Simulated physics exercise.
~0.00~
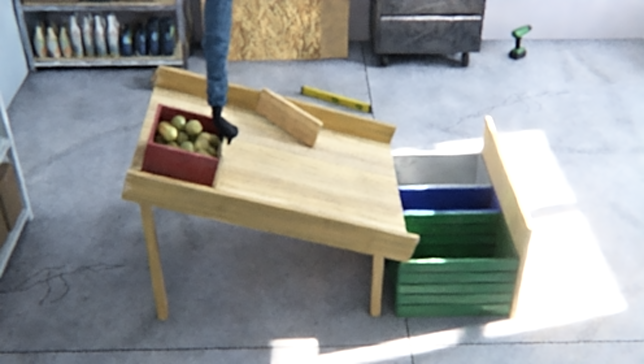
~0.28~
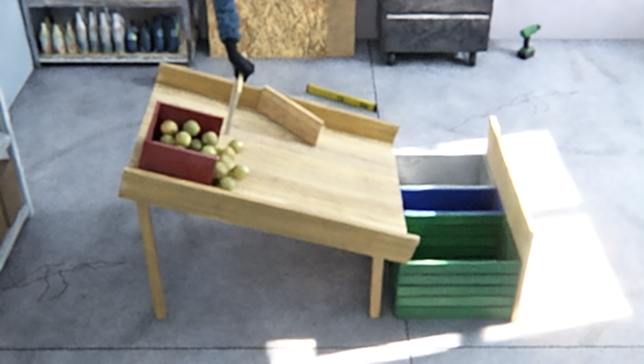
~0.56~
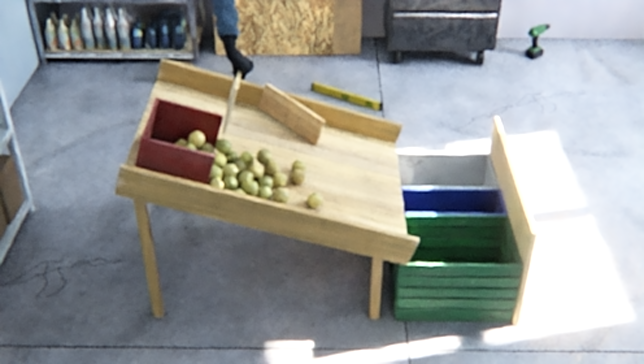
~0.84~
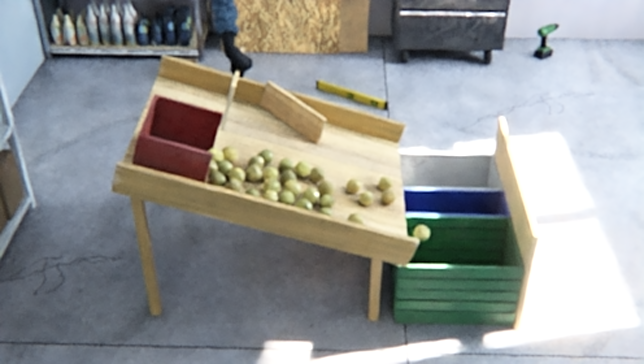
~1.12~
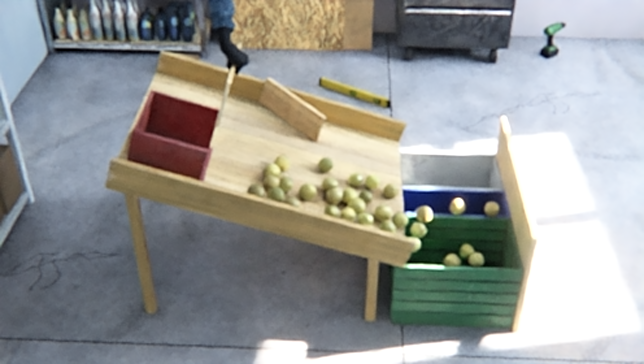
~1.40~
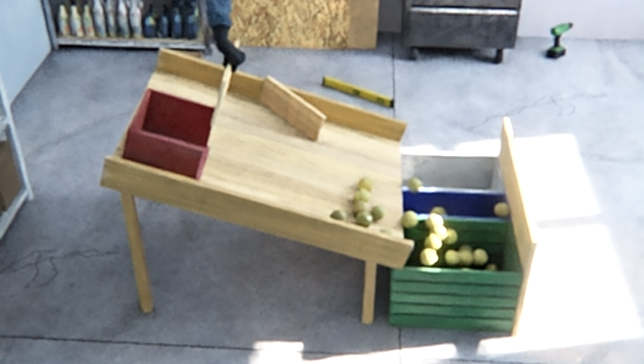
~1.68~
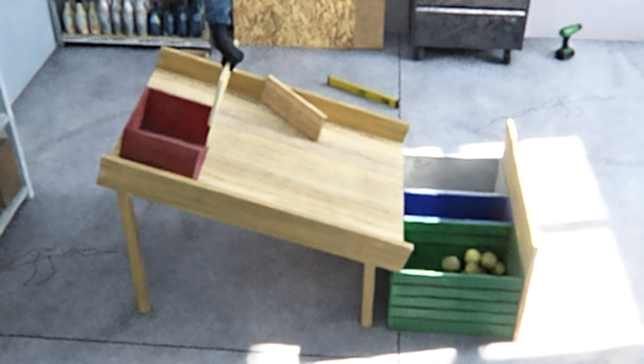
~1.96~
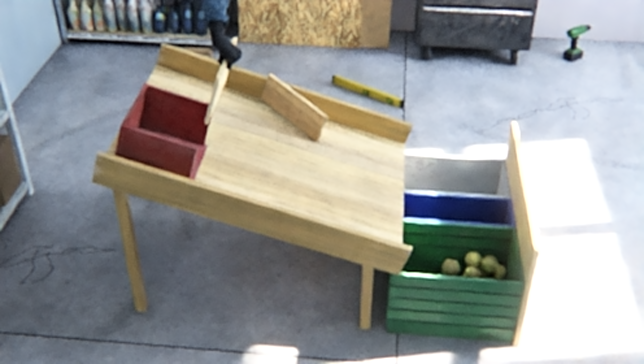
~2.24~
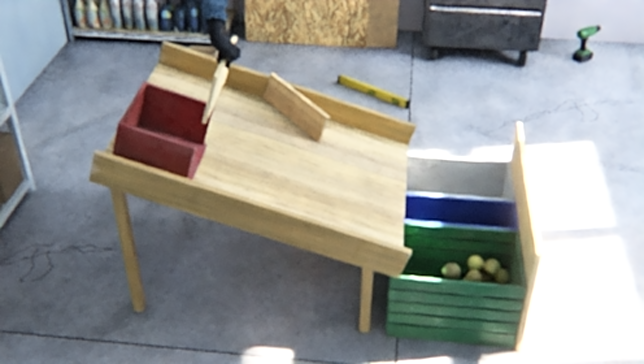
Yellow apples sit heaped in a red pen at the upper left of a sloping wooden table as a gloved hand reaches down to the gate beside them. The hand lifts the gate, and the apples spill out to the right. They spread into a loose stream and roll down the boards, passing below the angled board without touching it. The first ones drop off the low end, and the rest follow into the blue and green bins while the pen empties. Finally the table is bare, the hand still holds the gate, and a small pile shows in the near green bin.
